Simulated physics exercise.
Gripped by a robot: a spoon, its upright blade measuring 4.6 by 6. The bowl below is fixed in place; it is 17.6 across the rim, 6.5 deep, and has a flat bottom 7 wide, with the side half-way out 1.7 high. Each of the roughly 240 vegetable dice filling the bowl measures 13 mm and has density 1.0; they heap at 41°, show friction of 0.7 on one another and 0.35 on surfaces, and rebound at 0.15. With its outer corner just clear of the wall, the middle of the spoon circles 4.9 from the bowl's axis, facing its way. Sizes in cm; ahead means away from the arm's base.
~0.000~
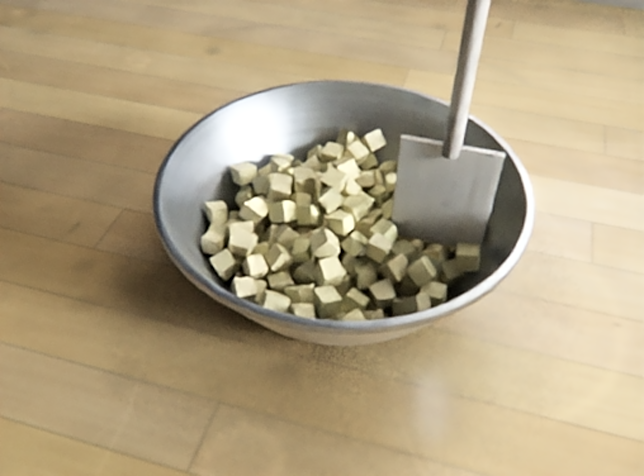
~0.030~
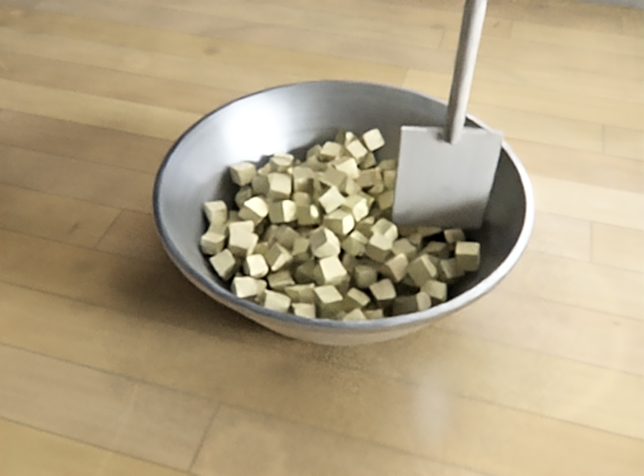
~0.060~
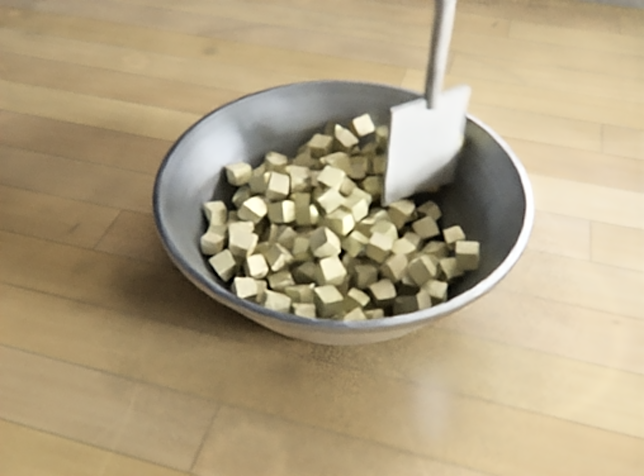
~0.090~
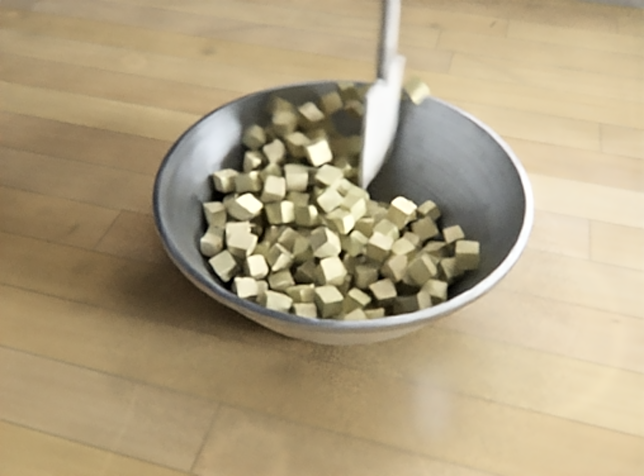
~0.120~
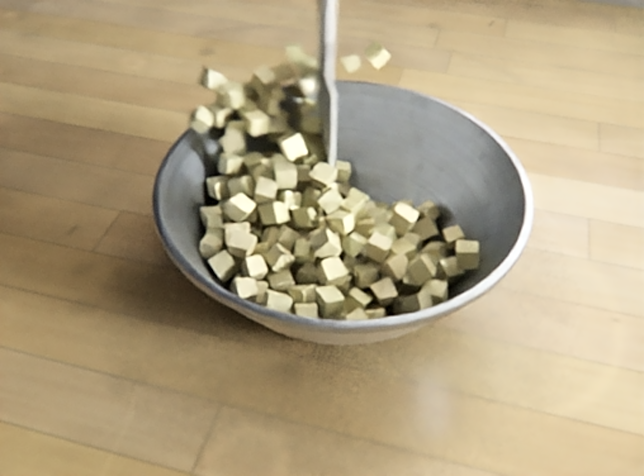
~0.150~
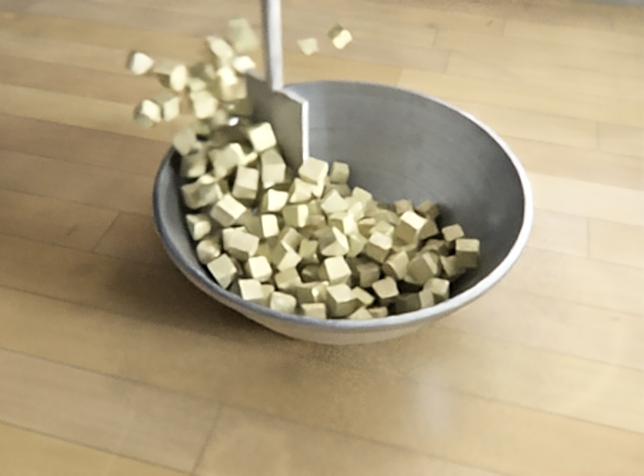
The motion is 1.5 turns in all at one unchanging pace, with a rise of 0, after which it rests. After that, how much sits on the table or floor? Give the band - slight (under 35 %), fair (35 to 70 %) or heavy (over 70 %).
Band: Fair.
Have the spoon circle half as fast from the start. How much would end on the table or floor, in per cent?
My guess is about 30 per cent.
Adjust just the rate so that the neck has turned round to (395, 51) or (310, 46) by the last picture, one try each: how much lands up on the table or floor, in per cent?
Some 30 and 50 %.
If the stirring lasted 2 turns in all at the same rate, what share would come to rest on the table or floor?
Then about 60 per cent.
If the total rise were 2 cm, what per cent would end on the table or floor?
Around 20 %.
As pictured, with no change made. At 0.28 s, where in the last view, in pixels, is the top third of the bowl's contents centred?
Somewhere around (434, 234) in the last view.
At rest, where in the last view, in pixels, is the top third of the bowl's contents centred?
(288, 271).
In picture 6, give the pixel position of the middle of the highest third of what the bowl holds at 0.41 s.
Centre estimate: (337, 117).
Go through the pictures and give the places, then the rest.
The first picture shows spoon neck at (457, 117), 0° round; upper third of the load around (334, 218), from x 215 to 470, top at y 140; 240 in the bowl.
The second picture shows spoon neck at (458, 102), 13° round; upper third of the load around (333, 214), from x 215 to 470, top at y 140.
The third picture shows spoon neck at (435, 70), 46° round; upper third of the load around (337, 201), from x 215 to 470, top at y 125.
The fourth picture shows spoon neck at (386, 48), 81° round; upper third of the load around (316, 190), from x 215 to 470, top at y 90.
The fifth picture shows spoon neck at (326, 44), 115° round; upper third of the load around (286, 187), from x 200 to 465, top at y 55; 237 in the bowl, 3 in flight or on the tool.
The sixth picture shows spoon neck at (272, 57), 150° round; upper third of the load around (246, 185), from x 140 to 470, top at y 25; 228 in the bowl, 12 in flight or on the tool.
After 0.28 s, 297° round, highest piece 14 above the table; 187 in the bowl, 4 on the table or floor, 49 in flight or on the tool.
After 0.41 s, 83° round, highest piece 10 above the table; 139 in the bowl, 52 on the table or floor, 49 in flight or on the tool.
After 0.67 s, 180° round, highest piece 6 above the table; 131 on the table or floor, 109 in the bowl.
After 1.37 s, 180° round, highest piece 6 above the table; 131 on the table or floor, 109 in the bowl.
At rest, 131 on the table or floor, 109 in the bowl. That is 55 % on the table or floor.
